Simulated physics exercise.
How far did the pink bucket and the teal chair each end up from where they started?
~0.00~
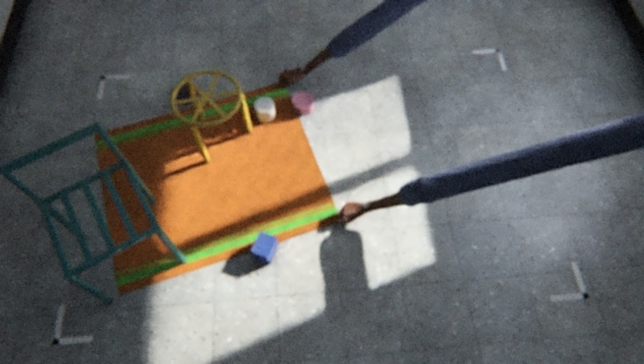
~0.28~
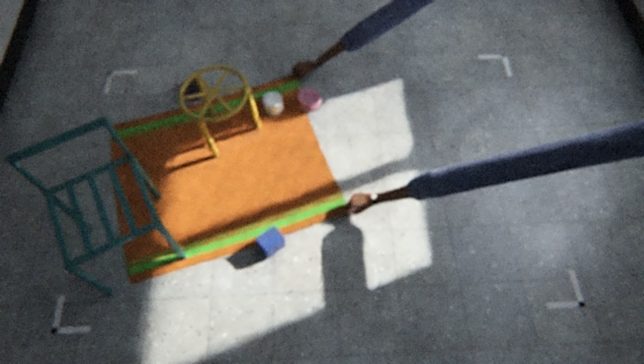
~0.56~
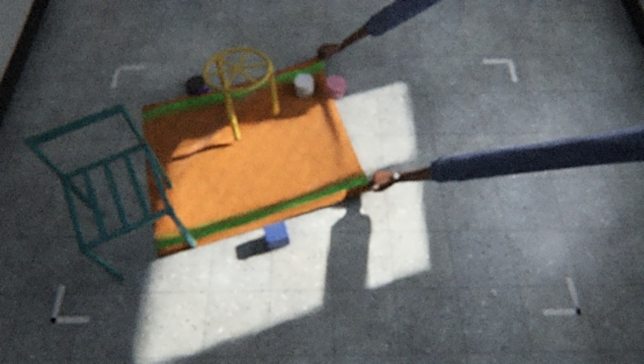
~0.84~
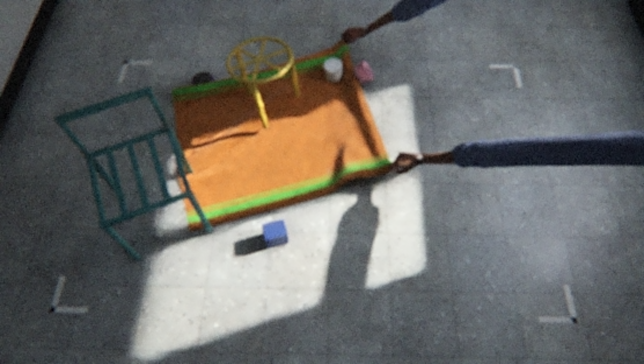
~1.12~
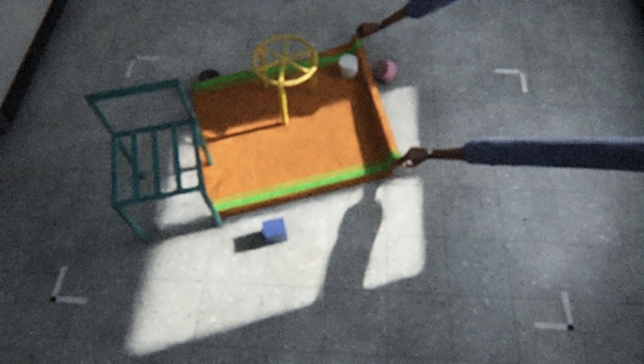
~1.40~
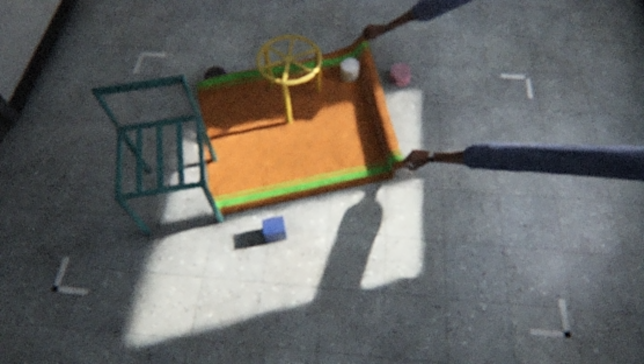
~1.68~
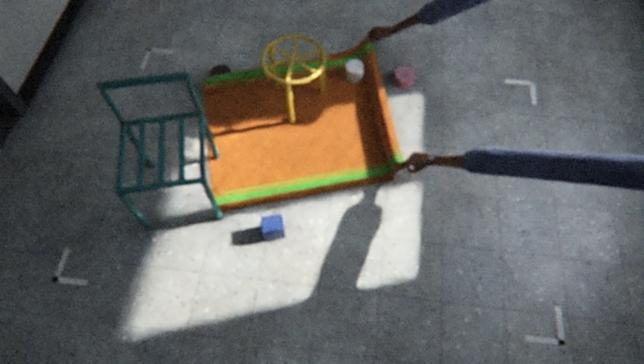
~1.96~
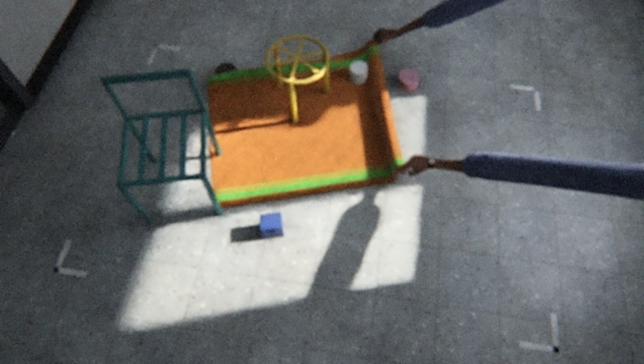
The pink bucket ended up far from where it started, while the teal chair slid a moderate distance, neither little nor far.
On a hallway floor, two arms pulled an orange play mat up and to the right, and the teal chair, yellow stool, white pot and pink bucket moved too, until the mat stopped with the bucket tipped beyond its edge and the blue crate left behind.
